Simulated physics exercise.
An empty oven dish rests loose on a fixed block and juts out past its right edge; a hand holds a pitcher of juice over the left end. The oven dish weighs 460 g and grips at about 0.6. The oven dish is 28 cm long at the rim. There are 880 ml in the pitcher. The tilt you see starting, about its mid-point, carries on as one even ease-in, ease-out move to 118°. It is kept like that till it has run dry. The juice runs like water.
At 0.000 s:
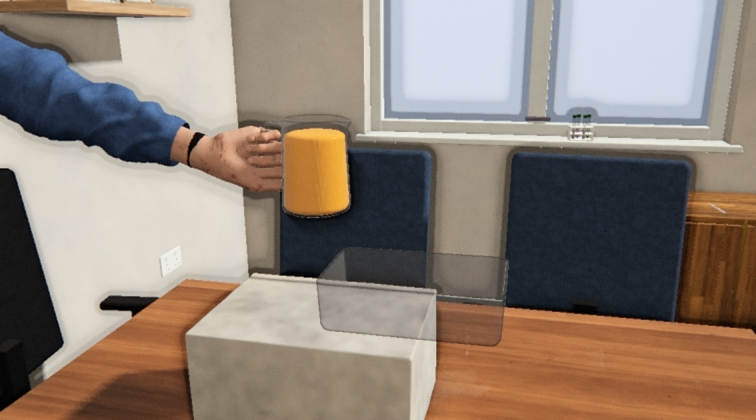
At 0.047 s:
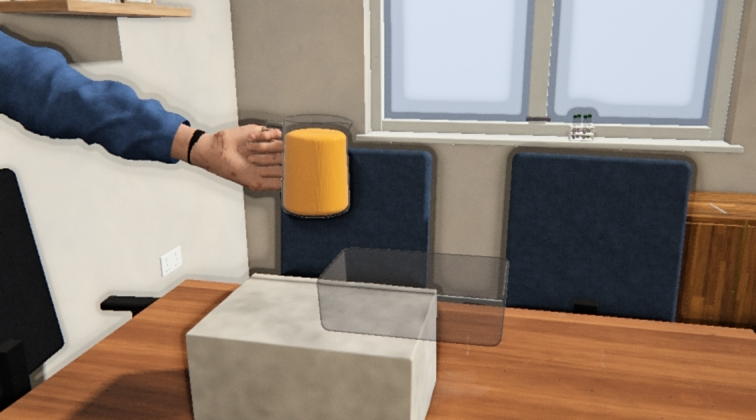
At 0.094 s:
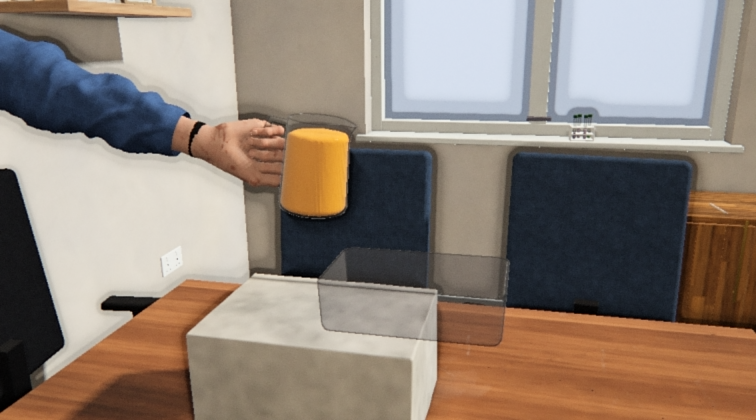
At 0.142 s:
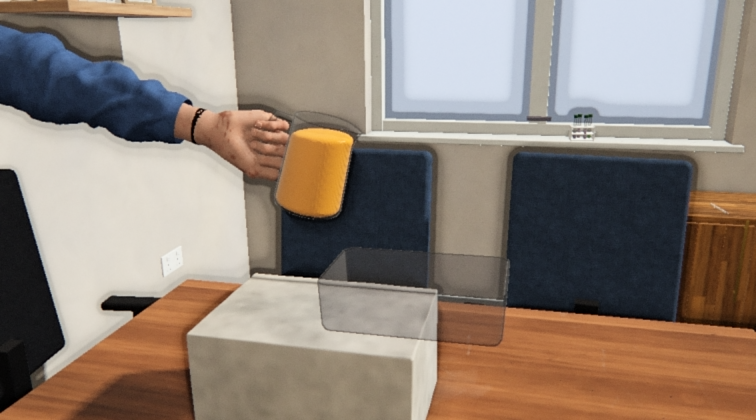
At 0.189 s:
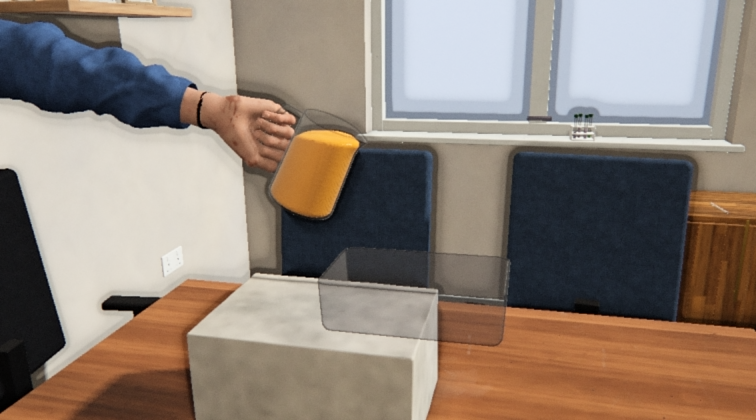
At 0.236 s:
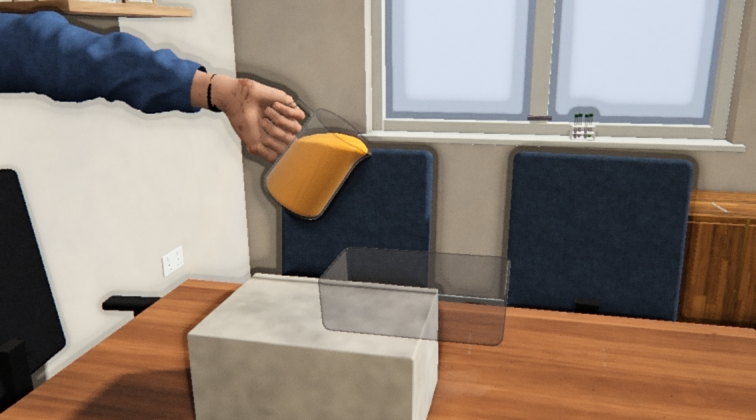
A glass pitcher of orange juice hung upright by a hand above a pale block and a clear dish on a wooden table, then tilted to the right, slowly at first and then more steeply.
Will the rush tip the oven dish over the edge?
This oven dish remains level.
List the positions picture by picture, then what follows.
Tilt 0°; pouring edge (351, 121); surface from (288, 133) to (345, 135); the oven dish's rim runs from (331, 265) to (506, 278); the block's edge is at (410, 359), in the first picture.
Tilt 2°; pouring edge (353, 122); surface from (288, 132) to (346, 135), in the second picture.
Tilt 7°; pouring edge (357, 126); surface from (291, 132) to (348, 137), in the third picture.
Tilt 15°; pouring edge (362, 132); surface from (291, 142) to (353, 139), in the fourth picture.
Tilt 25°; pouring edge (368, 142); surface from (287, 153) to (360, 141), in the fifth picture.
Tilt 37°; pouring edge (372, 154); surface from (280, 160) to (368, 147), in the sixth picture.
After 0.50 s the tilt is 108° and 63 per cent is still to pour; the oven dish lies level with 10 per cent in it.
After 0.70 s the tilt is 118° and 15 per cent is still to pour; the oven dish lies level with 60 per cent in it.
After 0.90 s the tilt is 118° and 1 per cent is still to pour; the oven dish lies level with 81 per cent in it.
After 1.12 s the tilt is 118° and 0 per cent is still to pour; the oven dish lies level with 90 per cent in it.
In the end the oven dish lies level with 90 per cent in it.
